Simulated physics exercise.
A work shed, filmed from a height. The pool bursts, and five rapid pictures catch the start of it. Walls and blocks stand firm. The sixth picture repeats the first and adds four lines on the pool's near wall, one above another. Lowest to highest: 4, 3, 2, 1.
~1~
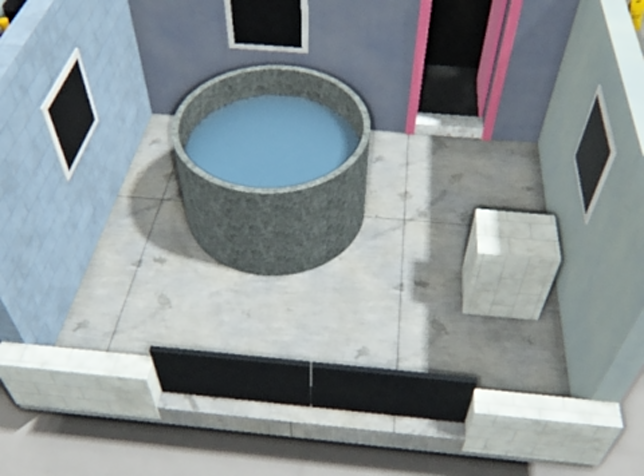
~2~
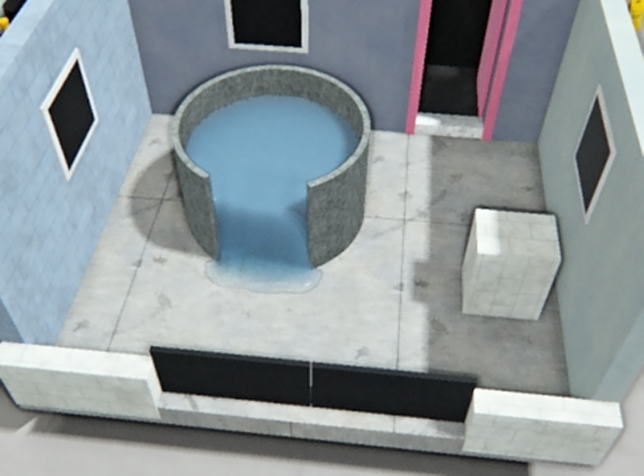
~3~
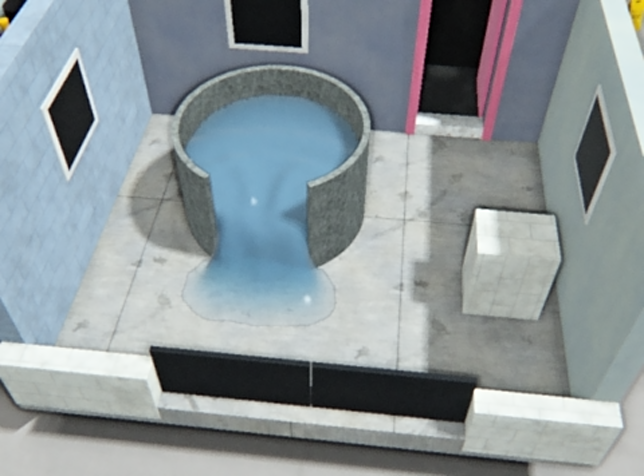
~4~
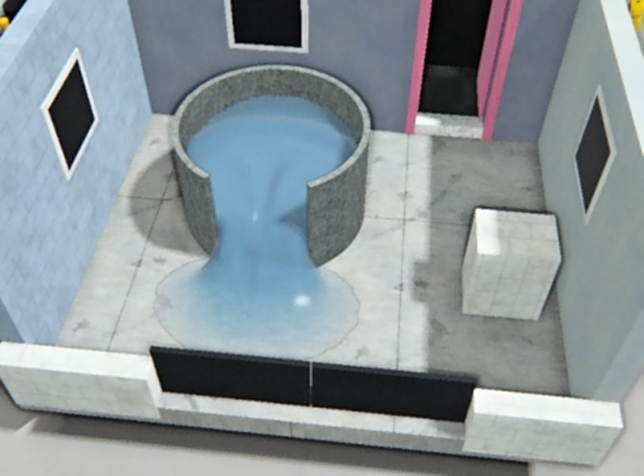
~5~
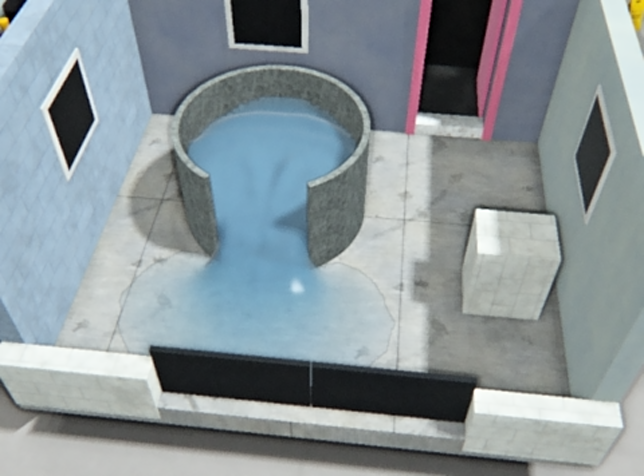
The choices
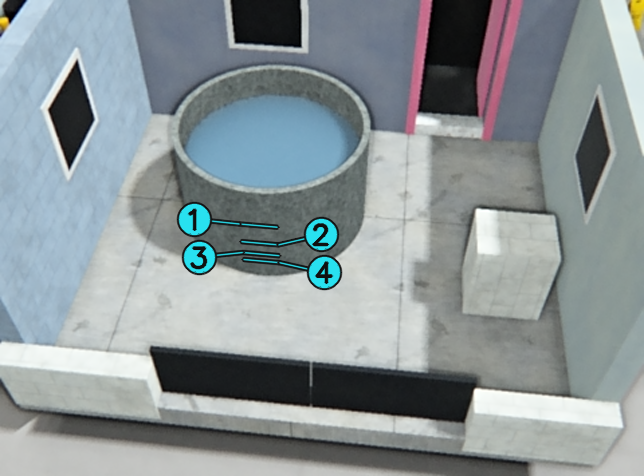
Blue water pours through a gap in the round grey pool and spreads across the floor.
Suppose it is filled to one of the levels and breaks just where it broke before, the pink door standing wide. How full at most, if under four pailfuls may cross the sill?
The answer is line 1.
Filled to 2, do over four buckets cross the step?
No, that is safe.
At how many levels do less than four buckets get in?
All four.
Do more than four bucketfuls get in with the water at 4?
No, not at all.
In cyan, 1 at (258, 225); 2 at (259, 243); 3 at (260, 254); 4 at (261, 261); from the bottom up 4, 3, 2, 1.
With 1, a bucket or two gets in.
With 2, nothing gets over.
With 3, nothing gets over.
With 4, nothing gets over.
